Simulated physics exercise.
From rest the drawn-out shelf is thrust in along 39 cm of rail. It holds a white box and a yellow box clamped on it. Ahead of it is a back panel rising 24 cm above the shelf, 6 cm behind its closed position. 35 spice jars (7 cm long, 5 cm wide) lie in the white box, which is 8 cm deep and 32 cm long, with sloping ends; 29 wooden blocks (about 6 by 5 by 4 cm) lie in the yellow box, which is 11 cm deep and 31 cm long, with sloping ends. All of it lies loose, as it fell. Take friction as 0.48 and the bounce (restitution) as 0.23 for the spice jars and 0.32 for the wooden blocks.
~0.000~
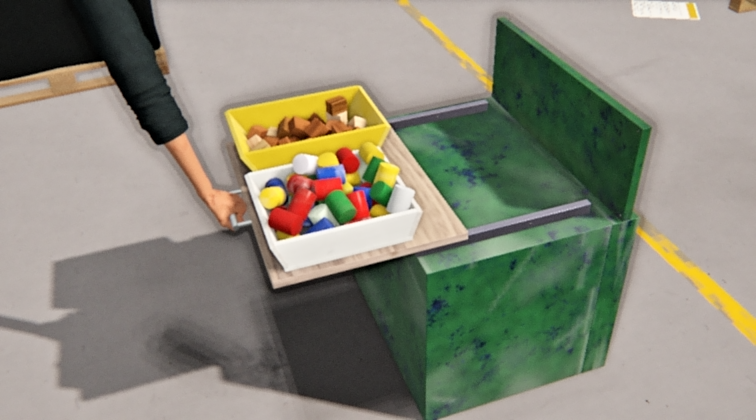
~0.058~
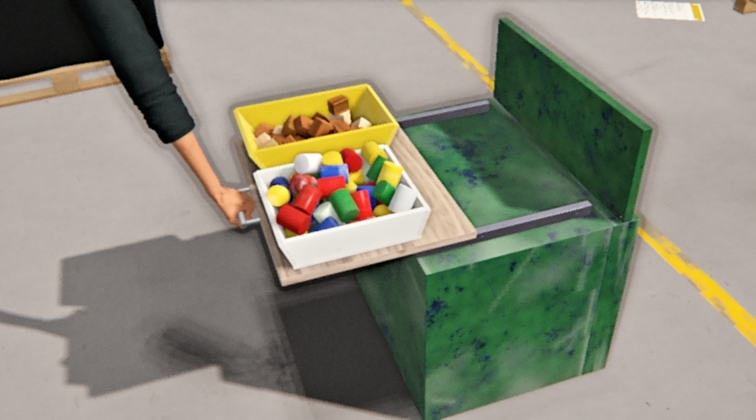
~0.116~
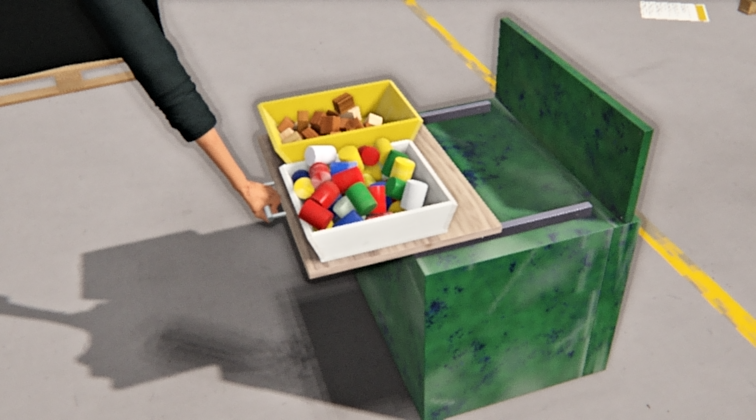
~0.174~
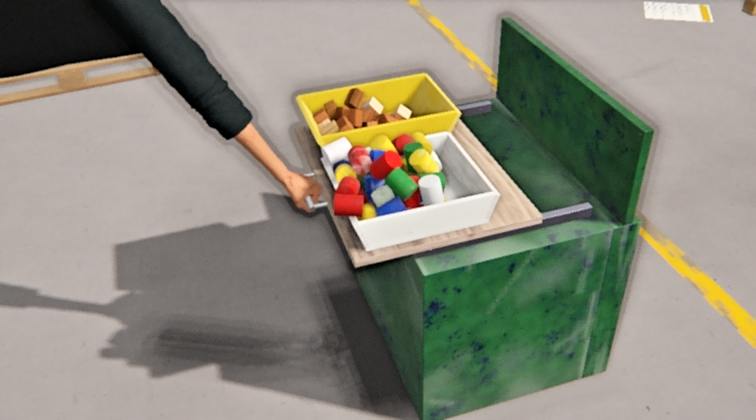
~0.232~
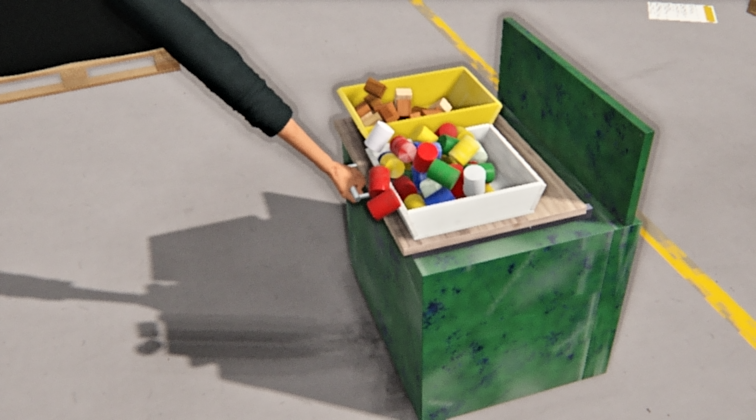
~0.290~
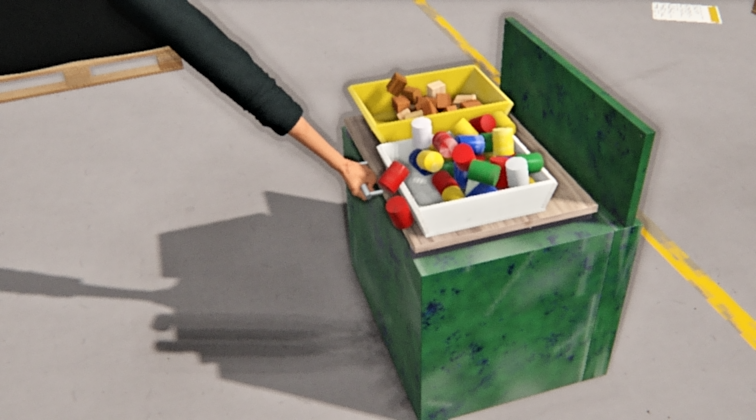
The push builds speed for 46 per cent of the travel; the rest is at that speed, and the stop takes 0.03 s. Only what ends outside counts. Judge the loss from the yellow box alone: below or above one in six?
It sheds less than a sixth of them.
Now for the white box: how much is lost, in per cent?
White box 35 per cent.
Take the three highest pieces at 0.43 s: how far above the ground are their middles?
Roughly 90 cm.
After 0.43 s, white box 26 in, 9 out and yellow box 29 in, 0 out.
After 0.65 s, white box 22 in, 13 out and yellow box 28 in, 1 out.
Outcome (at 1.09 s), white box 22 in, 13 out and yellow box 28 in, 1 out. Asked share, 1 of 29, 3 per cent.
